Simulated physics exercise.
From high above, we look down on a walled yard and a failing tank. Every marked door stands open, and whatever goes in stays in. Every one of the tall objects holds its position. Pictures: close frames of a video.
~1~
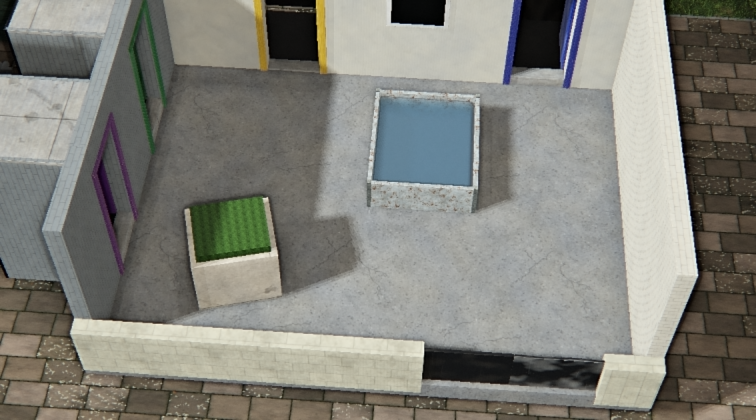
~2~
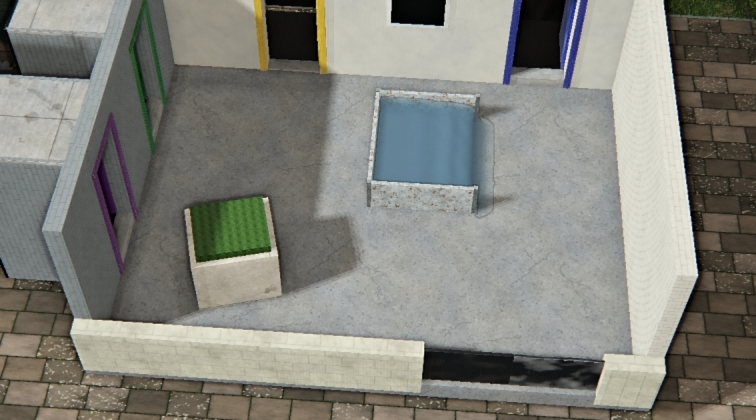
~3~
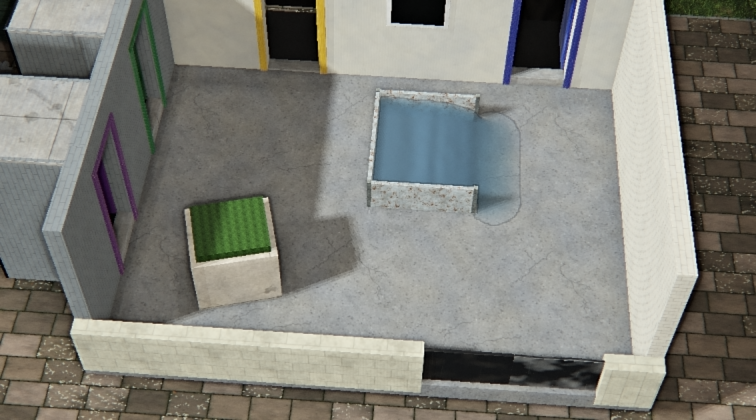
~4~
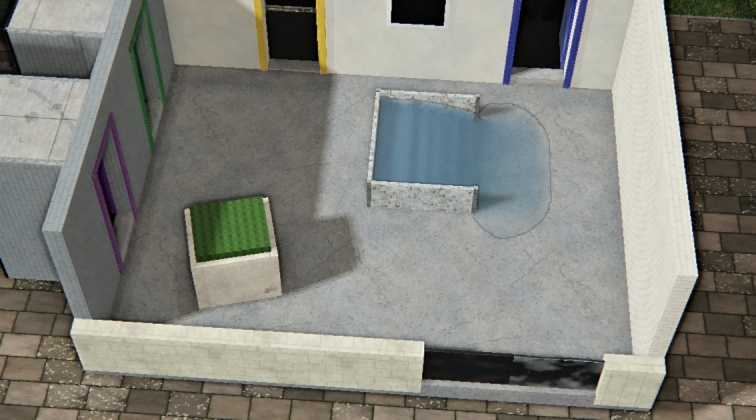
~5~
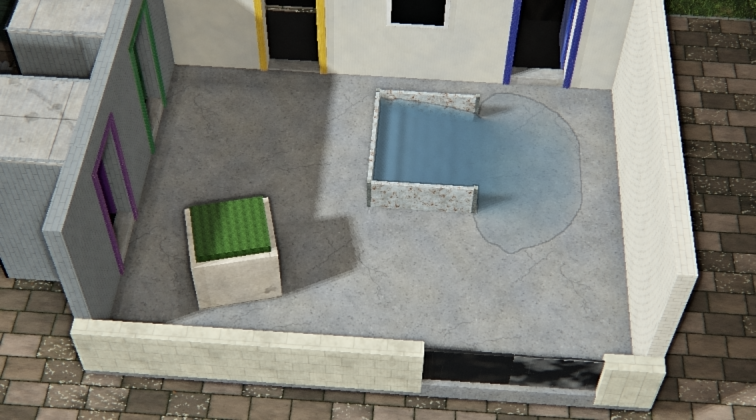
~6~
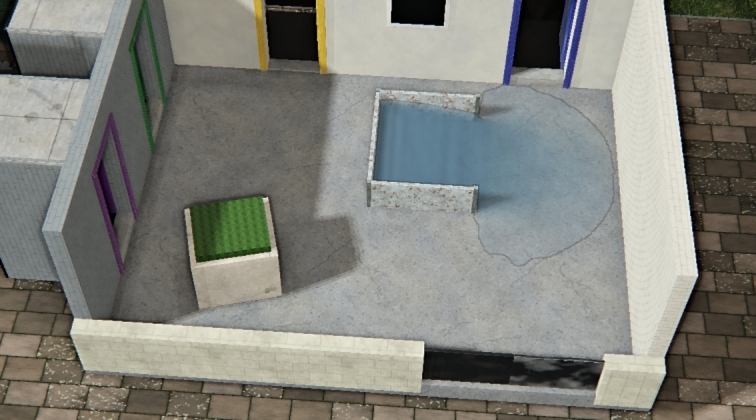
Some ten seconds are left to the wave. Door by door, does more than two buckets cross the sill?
The yellow door keeps the inflow to two buckets or less; the blue door keeps the inflow to two buckets or less; the green door keeps the inflow to two buckets or less; the purple door keeps the inflow to two buckets or less.
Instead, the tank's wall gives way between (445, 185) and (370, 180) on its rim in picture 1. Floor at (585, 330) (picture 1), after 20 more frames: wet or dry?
Verdict: Wet.
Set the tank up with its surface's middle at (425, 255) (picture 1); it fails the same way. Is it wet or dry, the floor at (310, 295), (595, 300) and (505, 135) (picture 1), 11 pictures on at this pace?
Spared, hit, spared.
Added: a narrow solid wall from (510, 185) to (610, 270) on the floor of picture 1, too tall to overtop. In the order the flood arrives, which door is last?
That'd be the door marked purple.
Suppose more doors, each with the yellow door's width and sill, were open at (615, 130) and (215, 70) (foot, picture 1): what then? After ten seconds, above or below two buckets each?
First: Gets beyond it. Second: Remains below.
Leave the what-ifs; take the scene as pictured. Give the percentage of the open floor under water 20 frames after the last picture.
About 35 in a hundred.
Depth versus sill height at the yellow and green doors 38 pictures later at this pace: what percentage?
First around 140 percent, second around 0 percent.
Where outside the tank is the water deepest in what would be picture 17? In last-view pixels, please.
At about (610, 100).
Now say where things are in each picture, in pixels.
The first frame shows the water tank at (425, 141) is whole and still.
In the second frame, the front is at (482, 213), out from the gap at (473, 157).
In the third frame, water pours out at (473, 159) and has run to (498, 220).
In the fourth frame, the front is at (520, 113), out from the gap at (473, 159).
In the fifth frame, water pours out at (473, 160) and has run to (568, 132).
In the sixth frame, water pours out at (473, 160) and has run to (606, 202).
A moment on, water covers 20 % of the floor; the yellow door not reached, the blue door wet at the sill, nothing in, the green door not reached, the purple door not reached.
Next, water covers 25 % of the floor; the yellow door not reached, the blue door wet at the sill, nothing in, the green door not reached, the purple door not reached.
Then, water covers 35 % of the floor; the yellow door not reached, the blue door under two buckets in, the green door not reached, the purple door not reached.
Later, water covers 65 % of the floor; the yellow door under two buckets in, the blue door under two buckets in, the green door not reached, the purple door not reached.
In the end, water covers 95 % of the floor; the yellow door under two buckets in, the blue door under two buckets in, the green door wet at the sill, nothing in, the purple door wet at the sill, nothing in.
